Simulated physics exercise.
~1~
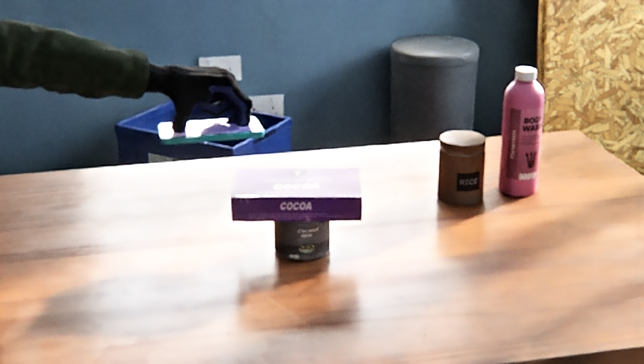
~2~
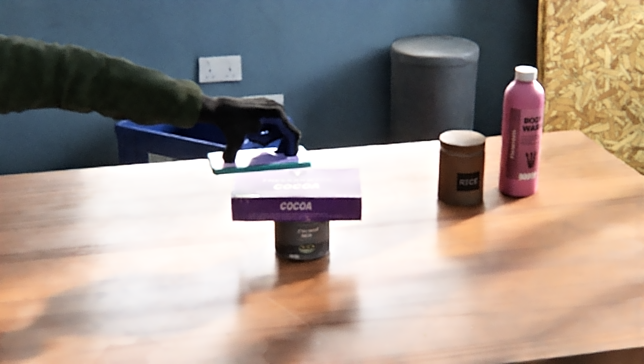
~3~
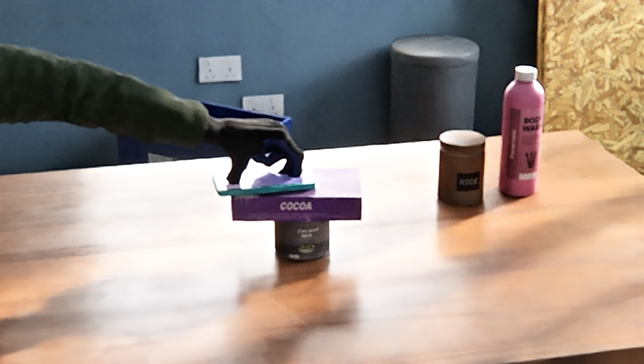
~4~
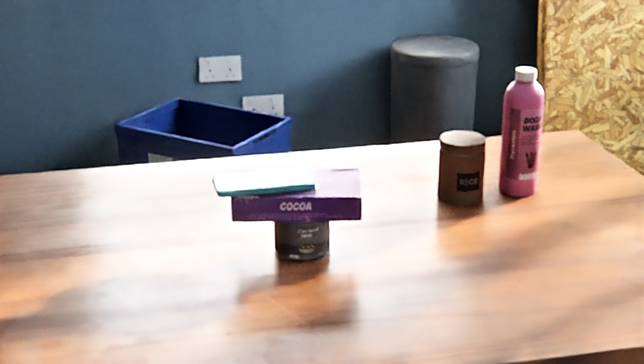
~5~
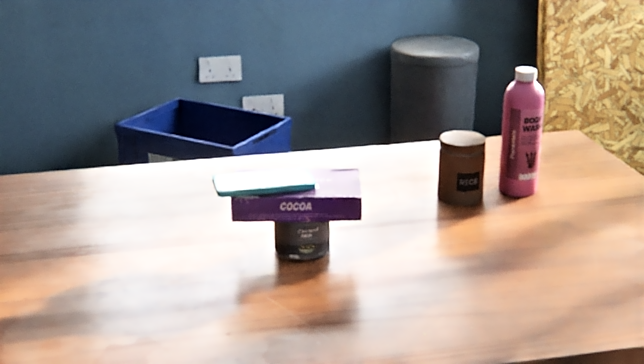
The footage shows a gloved hand carrying a flat turquoise phone rightward and lowering it onto the left part of a purple cocoa packet balanced on a dark tub. The hand withdraws, and the small stack stays upright beside a brown jar and a pink bottle.
